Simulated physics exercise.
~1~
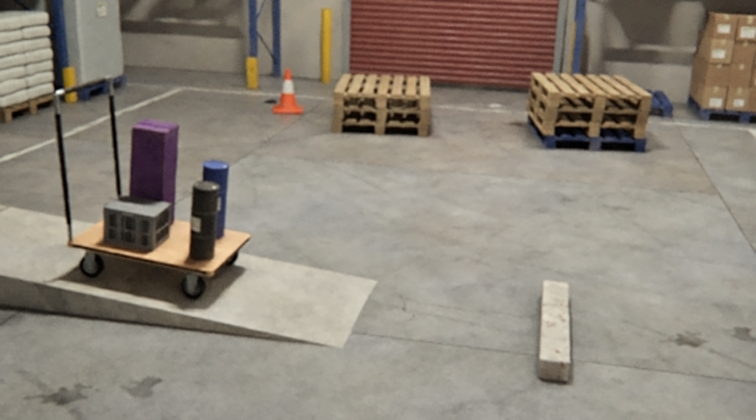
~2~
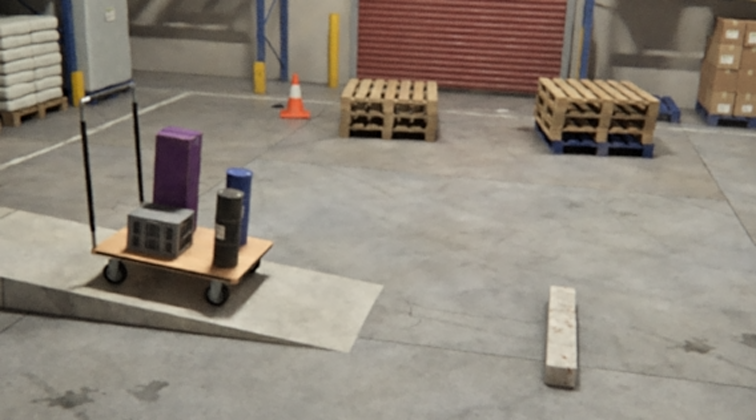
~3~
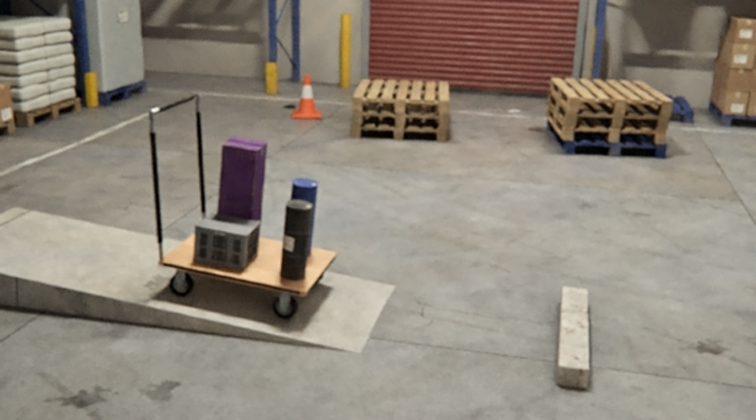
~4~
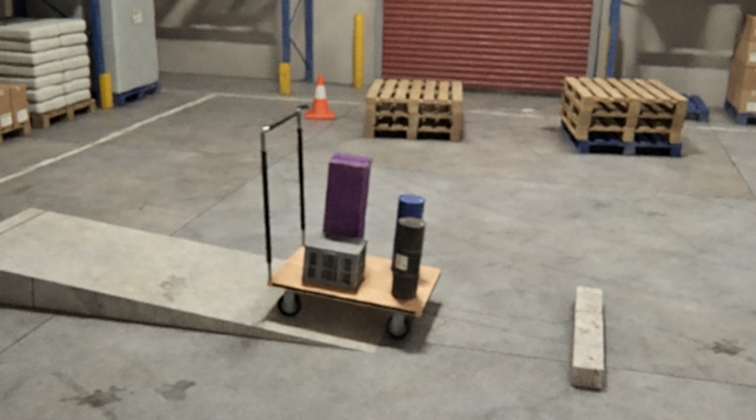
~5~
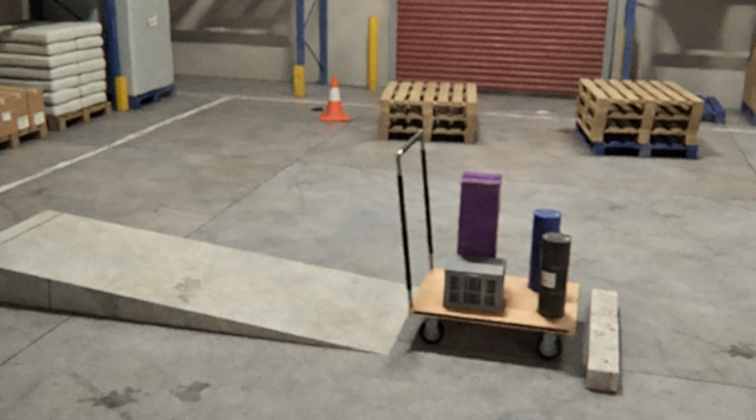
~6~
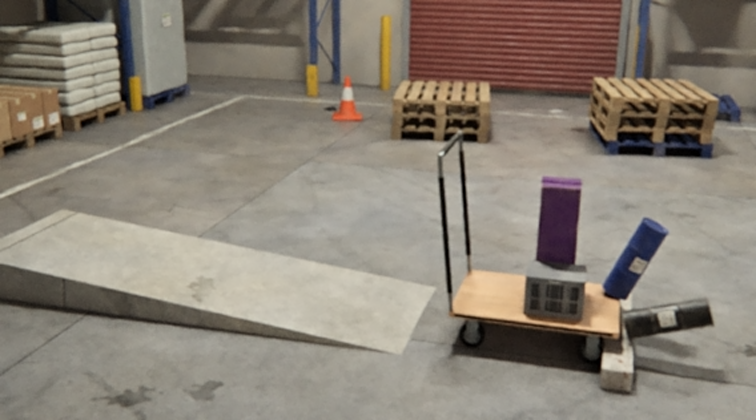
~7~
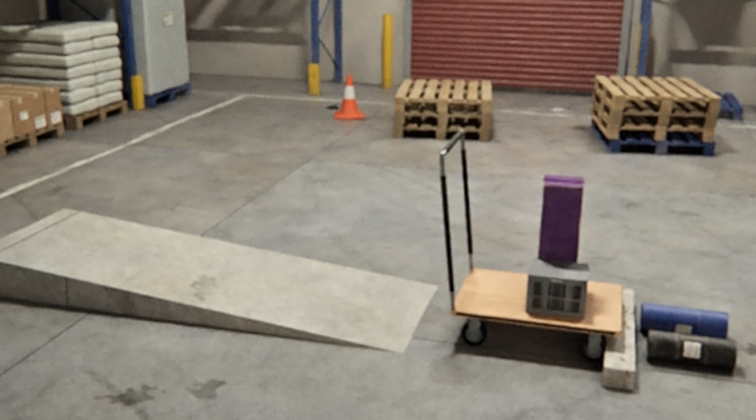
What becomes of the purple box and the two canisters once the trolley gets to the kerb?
The purple box stays upright on the trolley, while the black canister and the blue canister both come off and end up lying on the floor beyond the kerb.
